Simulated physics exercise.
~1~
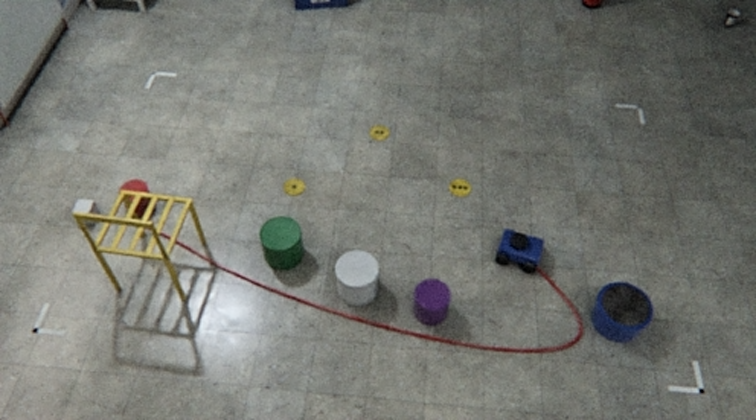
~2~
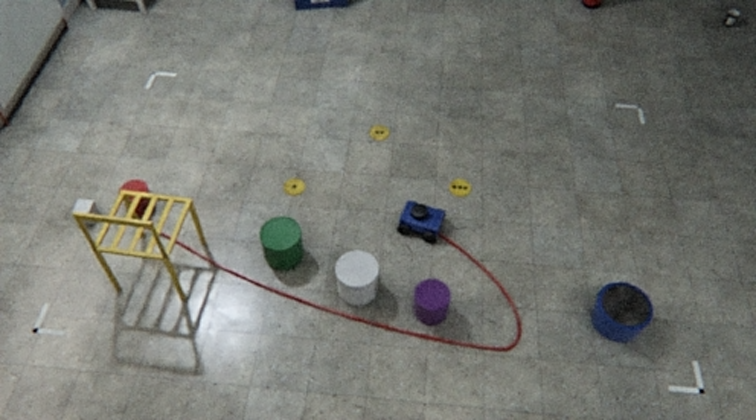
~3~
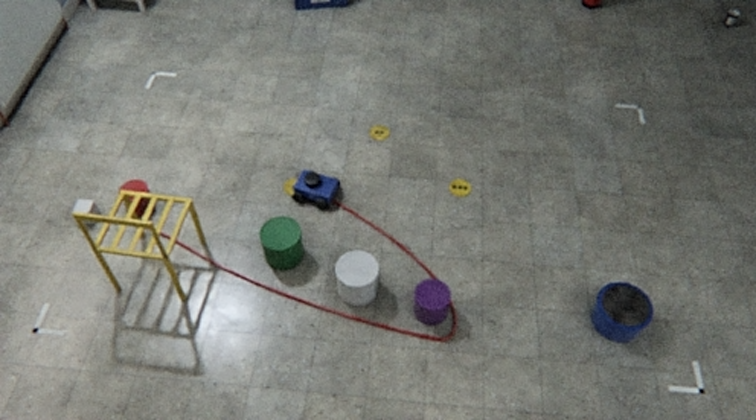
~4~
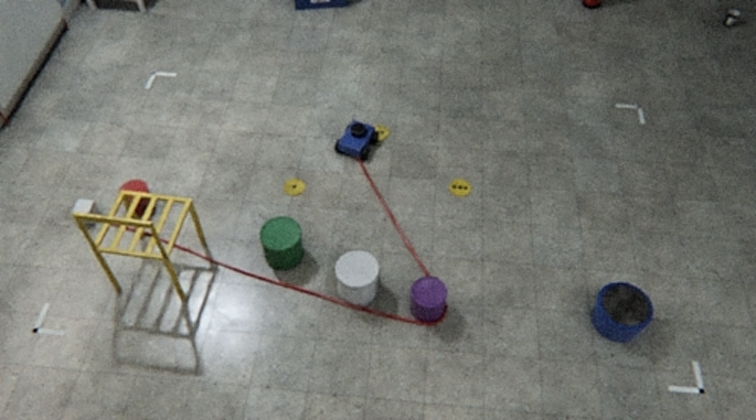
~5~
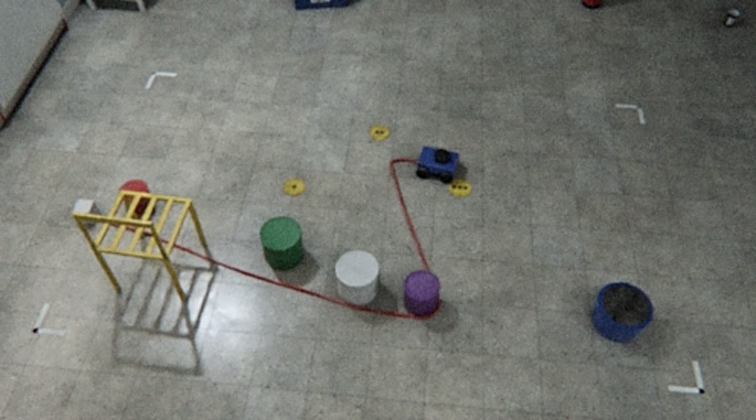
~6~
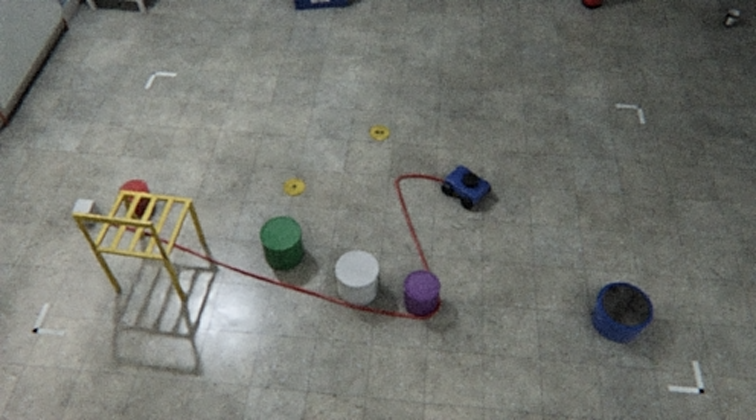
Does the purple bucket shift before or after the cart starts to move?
The purple bucket shifts after the cart starts to move. The cart is already heading away from the top mark when the bucket makes its small shift.
